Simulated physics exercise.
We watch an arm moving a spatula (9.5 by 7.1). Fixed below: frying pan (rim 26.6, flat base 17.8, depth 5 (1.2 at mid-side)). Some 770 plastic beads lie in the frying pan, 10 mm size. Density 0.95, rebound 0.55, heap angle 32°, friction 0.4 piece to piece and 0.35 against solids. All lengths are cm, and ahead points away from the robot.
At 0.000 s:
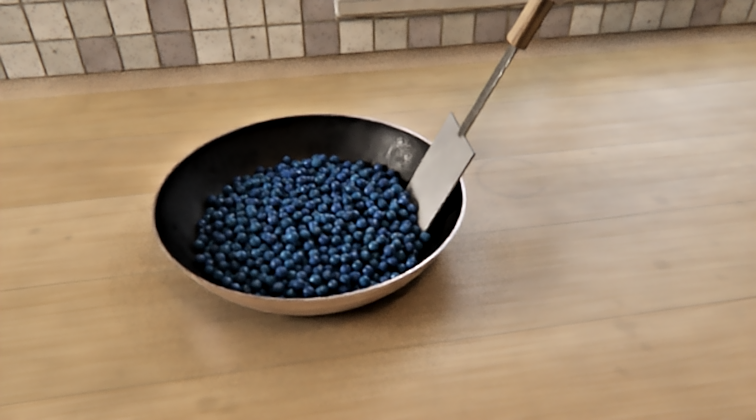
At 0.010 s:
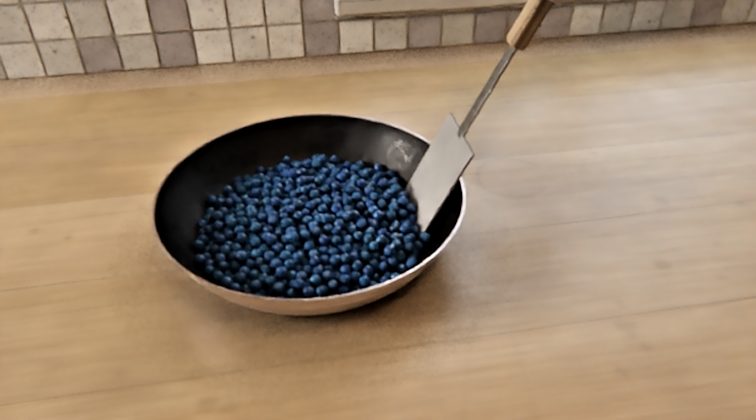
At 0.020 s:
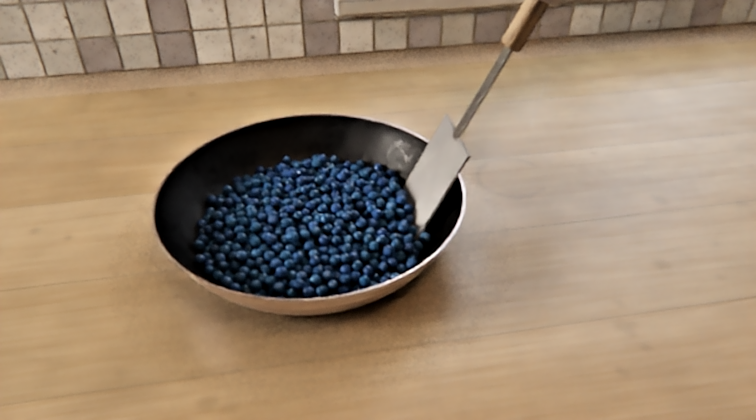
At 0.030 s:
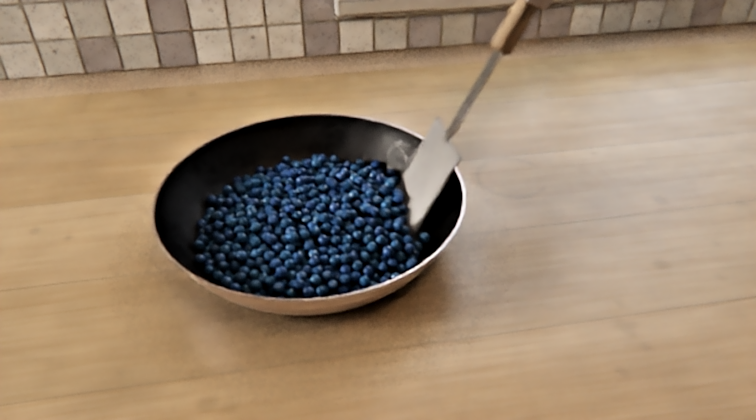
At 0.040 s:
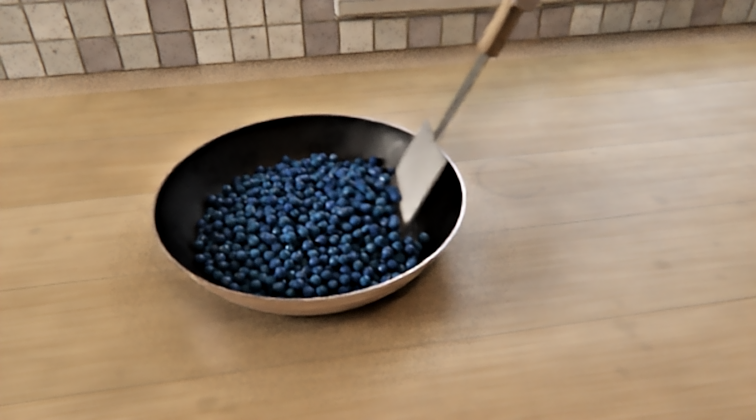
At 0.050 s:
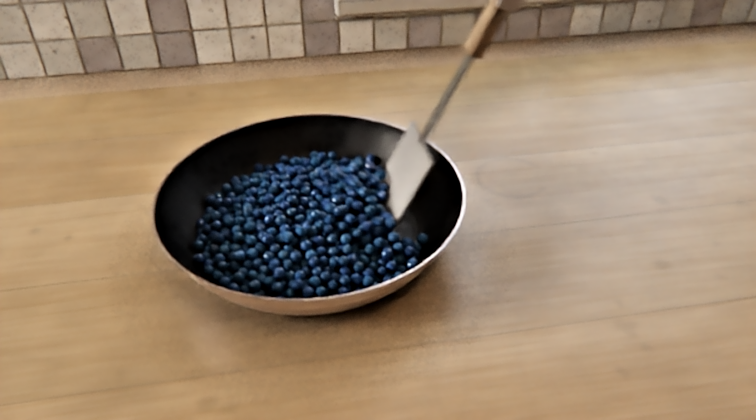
A metal spatula with a wooden handle leans into a dark frying pan with a pale outer side, seen from above at an angle on a light wooden counter. Small dark blue beads heap in the pan, and beige, grey and brown tiles line the wall behind. The spatula barely moves at first, then slides left through the beads, nudging them slightly, while the camera stays still.
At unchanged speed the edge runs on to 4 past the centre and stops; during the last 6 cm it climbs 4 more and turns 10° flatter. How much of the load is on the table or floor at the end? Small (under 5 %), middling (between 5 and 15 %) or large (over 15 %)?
On the table or floor the share is middling, between 5 and 15 %.
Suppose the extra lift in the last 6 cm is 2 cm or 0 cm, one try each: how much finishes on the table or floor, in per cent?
About 5 and 0 per cent.
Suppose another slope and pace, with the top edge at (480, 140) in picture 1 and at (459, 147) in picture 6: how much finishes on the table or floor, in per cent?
About 0 per cent.
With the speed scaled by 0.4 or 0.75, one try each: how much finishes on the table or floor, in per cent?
Some 0 and 0 per cent.
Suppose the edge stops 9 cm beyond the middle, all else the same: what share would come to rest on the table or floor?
In that case some 20 per cent.
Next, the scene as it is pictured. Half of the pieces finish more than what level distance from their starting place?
About 2 cm.
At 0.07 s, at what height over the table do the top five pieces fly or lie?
About 6 cm.
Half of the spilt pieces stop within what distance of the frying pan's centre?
About 50 cm.
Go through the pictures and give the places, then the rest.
In the first frame, spatula top edge at (463, 132), sloping 64°; upper third of the load around (316, 216), from x 200 to 425, top at y 160; 773 in the frying pan.
In the second frame, spatula top edge at (462, 132), sloping 64°; upper third of the load around (316, 216), from x 200 to 425, top at y 160.
In the third frame, spatula top edge at (458, 134), sloping 64°; upper third of the load around (317, 214), from x 200 to 425, top at y 160.
In the fourth frame, spatula top edge at (448, 136), sloping 64°; upper third of the load around (322, 214), from x 200 to 425, top at y 160.
In the fifth frame, spatula top edge at (436, 139), sloping 64°; upper third of the load around (323, 210), from x 200 to 425, top at y 160.
In the sixth frame, spatula top edge at (422, 141), sloping 64°; upper third of the load around (325, 208), from x 200 to 425, top at y 155; 773 in the frying pan.
By 0.07 s, sloping 64°, highest piece 6 above the table; 773 in the frying pan.
By 0.10 s, sloping 60°, highest piece 7 above the table; 773 in the frying pan.
By 0.31 s, sloping 54°, highest piece 7 above the table; 702 in the frying pan, 61 on the table or floor, 10 on the blade or in flight.
By 1.36 s, sloping 54°, highest piece 4 above the table; 701 in the frying pan, 72 on the table or floor.
Final count, 701 in the frying pan, 72 on the table or floor. That is 9 % on the table or floor.
